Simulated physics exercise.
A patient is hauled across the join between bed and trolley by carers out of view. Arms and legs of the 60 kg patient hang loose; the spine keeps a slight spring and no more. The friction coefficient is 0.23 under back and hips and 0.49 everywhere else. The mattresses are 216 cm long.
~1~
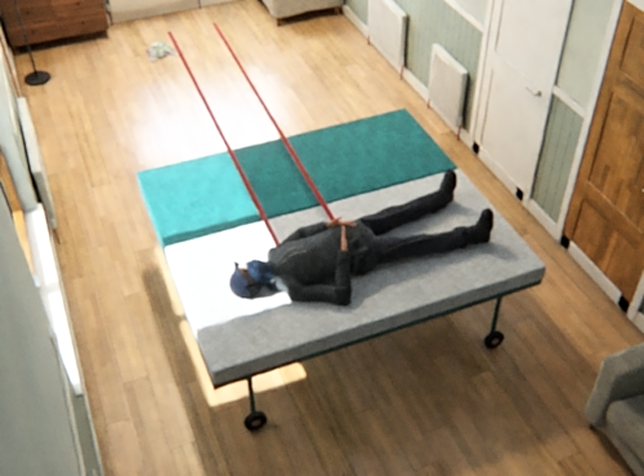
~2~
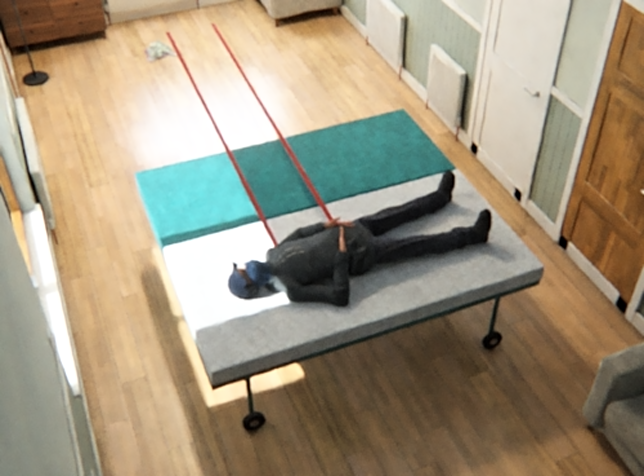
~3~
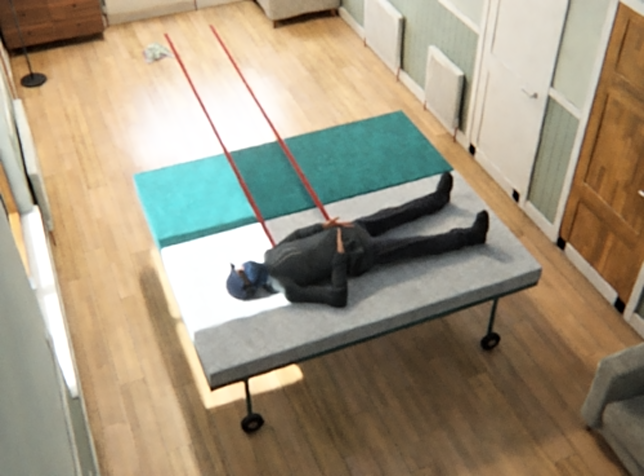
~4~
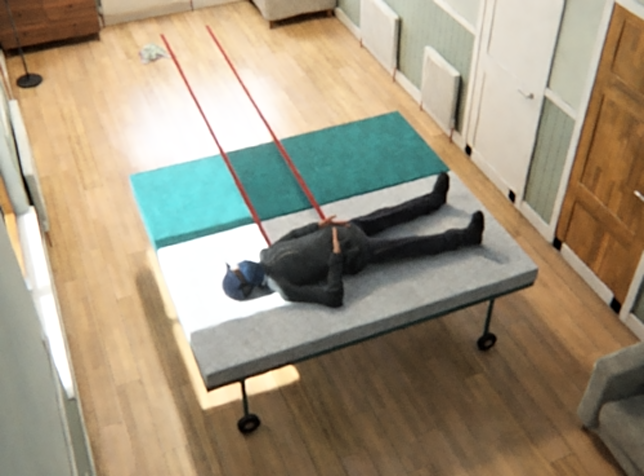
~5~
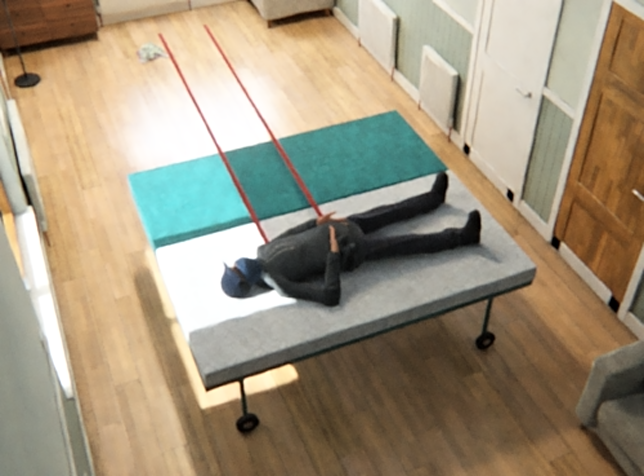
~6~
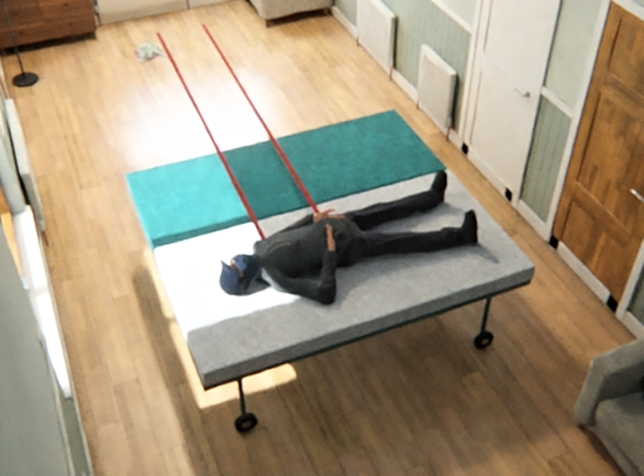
A figure in dark clothes and a blue cap, lying face up on a grey mattress beside a teal one, shifted very slightly left as two red straps stretched away across the wooden floor.
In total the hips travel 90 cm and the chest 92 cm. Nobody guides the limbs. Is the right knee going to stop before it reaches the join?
Yes, it stops before the join.
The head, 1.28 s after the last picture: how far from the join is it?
Roughly 10 cm past.
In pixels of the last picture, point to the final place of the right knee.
(341, 197).
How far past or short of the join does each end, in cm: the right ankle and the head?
Right ankle 40 short, head 28 past.
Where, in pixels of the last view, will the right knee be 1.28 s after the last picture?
(356, 208).
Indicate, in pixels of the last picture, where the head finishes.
I'd expect it close to pixel (193, 198).
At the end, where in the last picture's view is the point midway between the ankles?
Estimated position: Around (394, 200).
Then, 0.28 s after the last picture the right knee is 60 cm short of the join, near (398, 237) in the last picture's view.
Then, 0.78 s after the last picture the right knee is 43 cm short of the join, near (378, 224) in the last picture's view; the left hand 5 cm past the join.
Then, 1.28 s after the last picture the right knee is 23 cm short of the join, near (356, 208) in the last picture's view; the left hand 31 cm past the join.
When all is still, head crosses the join; left hand crosses the join; right hand stops short of the join; right ankle stops short of the join; right knee stops short of the join.
